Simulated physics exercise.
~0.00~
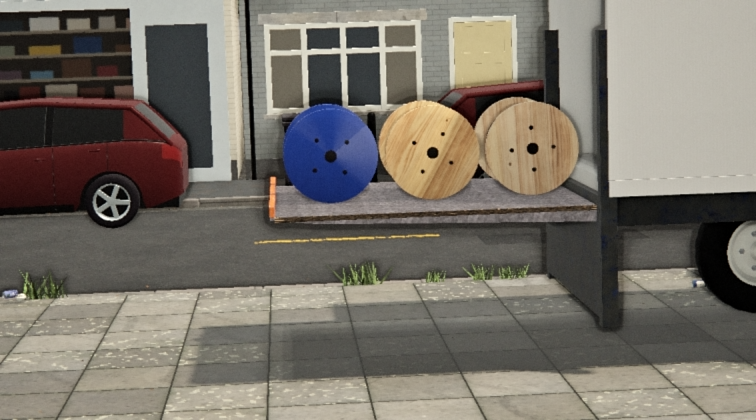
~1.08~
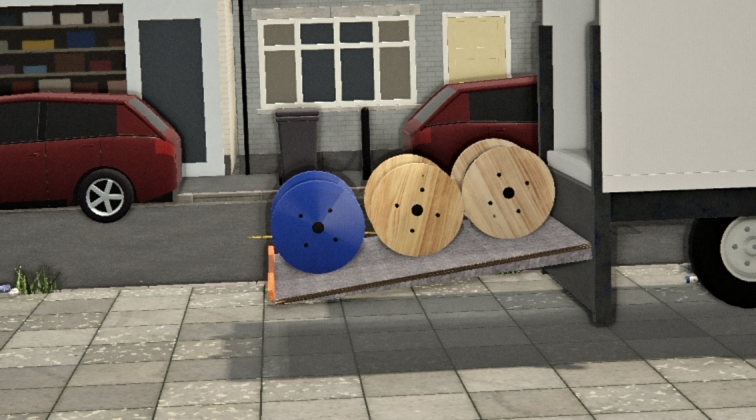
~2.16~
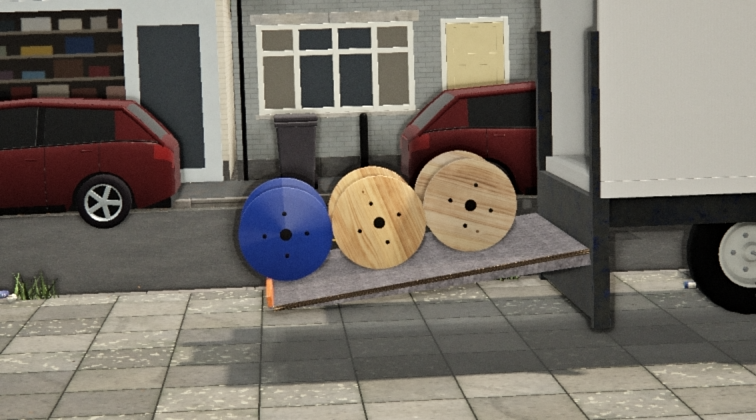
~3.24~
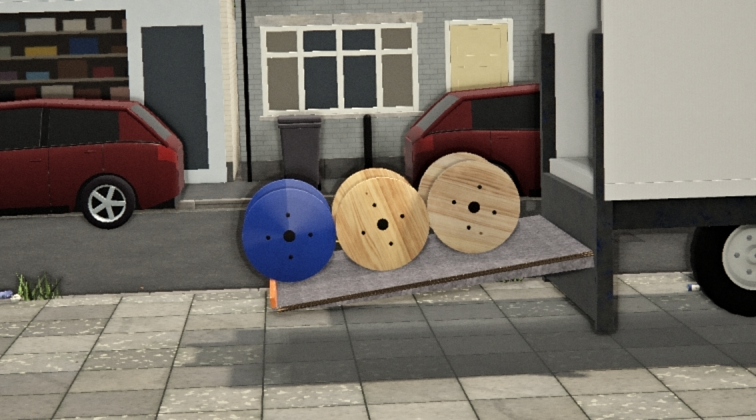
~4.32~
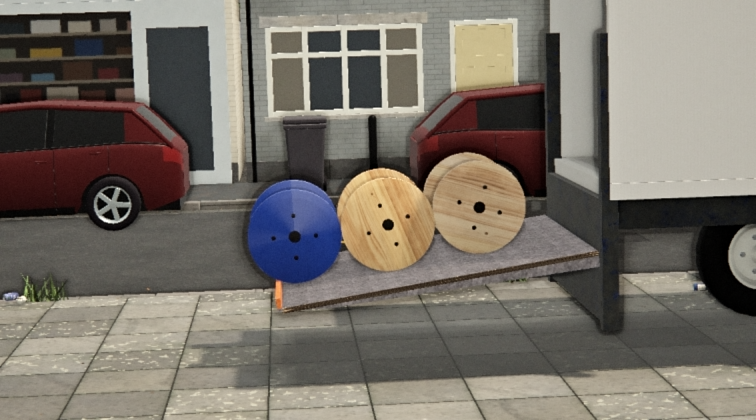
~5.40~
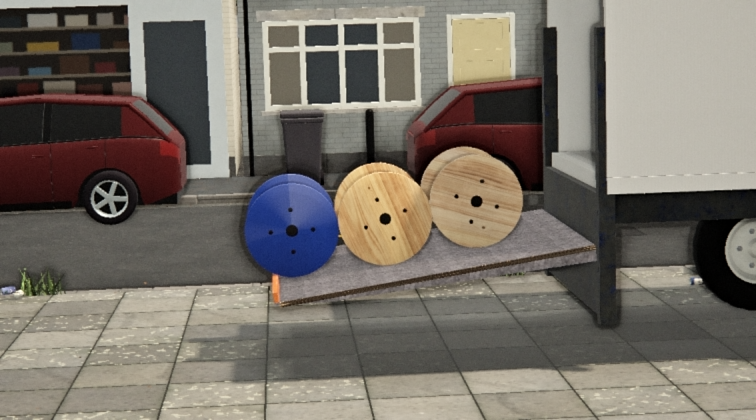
At the start, a blue cable reel and two wooden ones stand in a row on the level tail-lift of a truck, above a paved area with red cars and houses behind. The lift comes down a little and tips outwards, its left edge dropping lower. The reels roll left down the slope, the blue one leading, until it reaches the small orange stop at the edge. It comes to rest there, with the wooden reels close behind it. The platform stays tilted, and all three reels remain on it at the end.
